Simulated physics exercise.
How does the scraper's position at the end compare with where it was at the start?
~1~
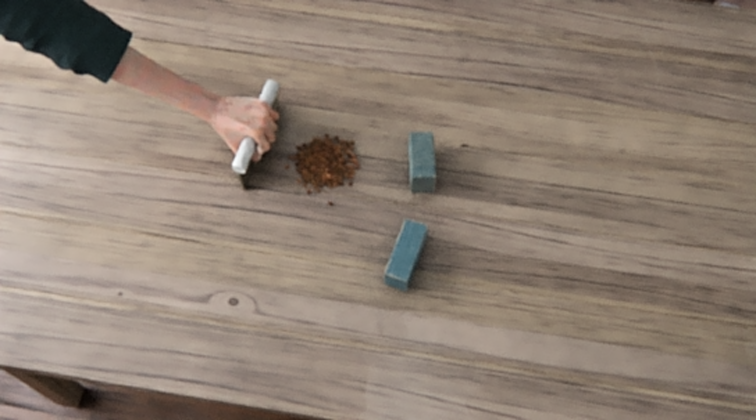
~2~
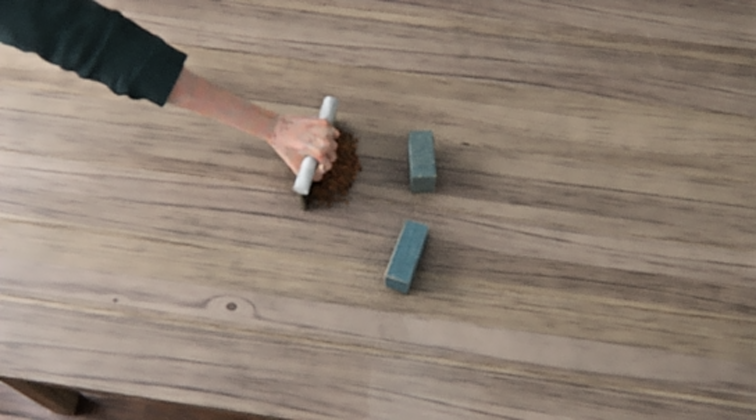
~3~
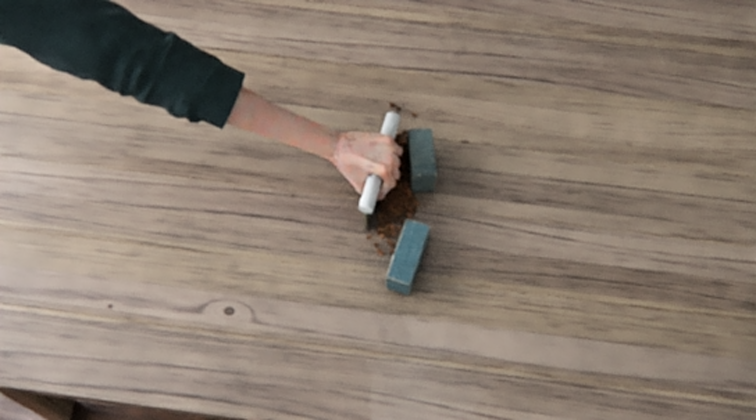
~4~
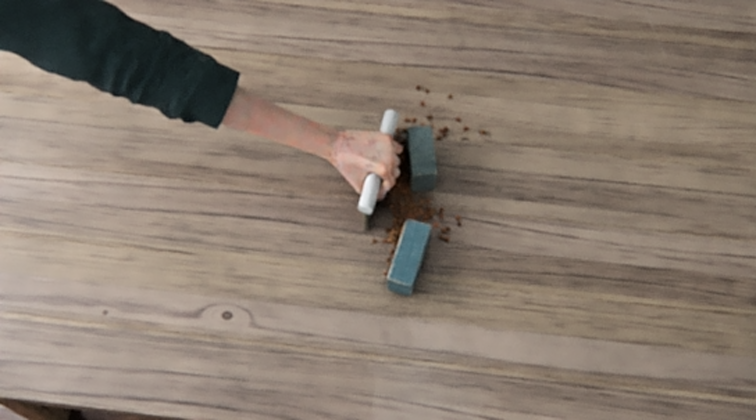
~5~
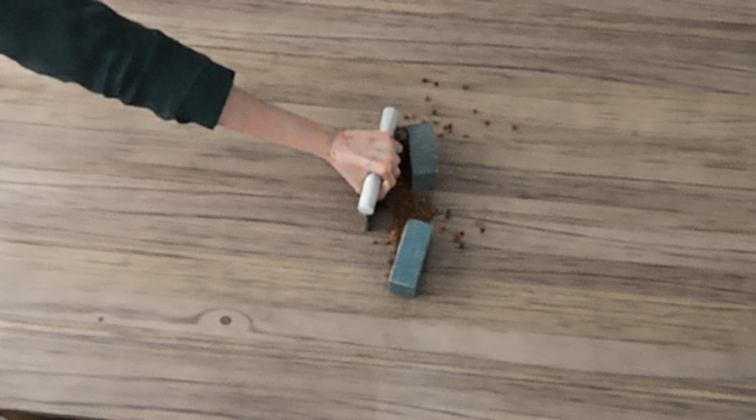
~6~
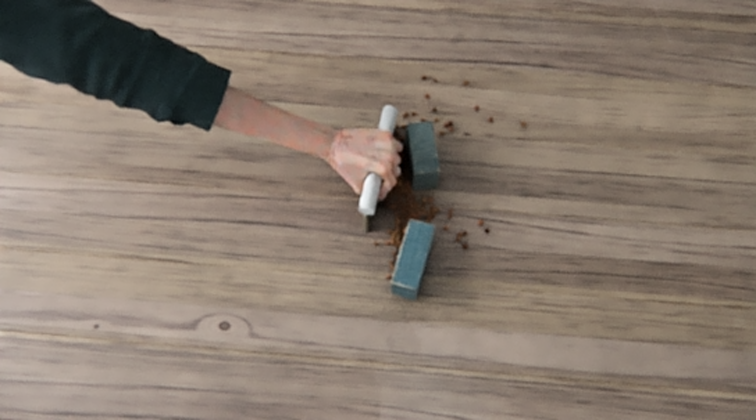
It starts well to the left of the blocks, on the left side of the loose pile. By the end it is farther right and slightly lower in view, resting just left of the two blocks.
Hand-held scraper pushing small brown pieces rightwards across a table to two blue-green blocks, most held before them, some scattering past.
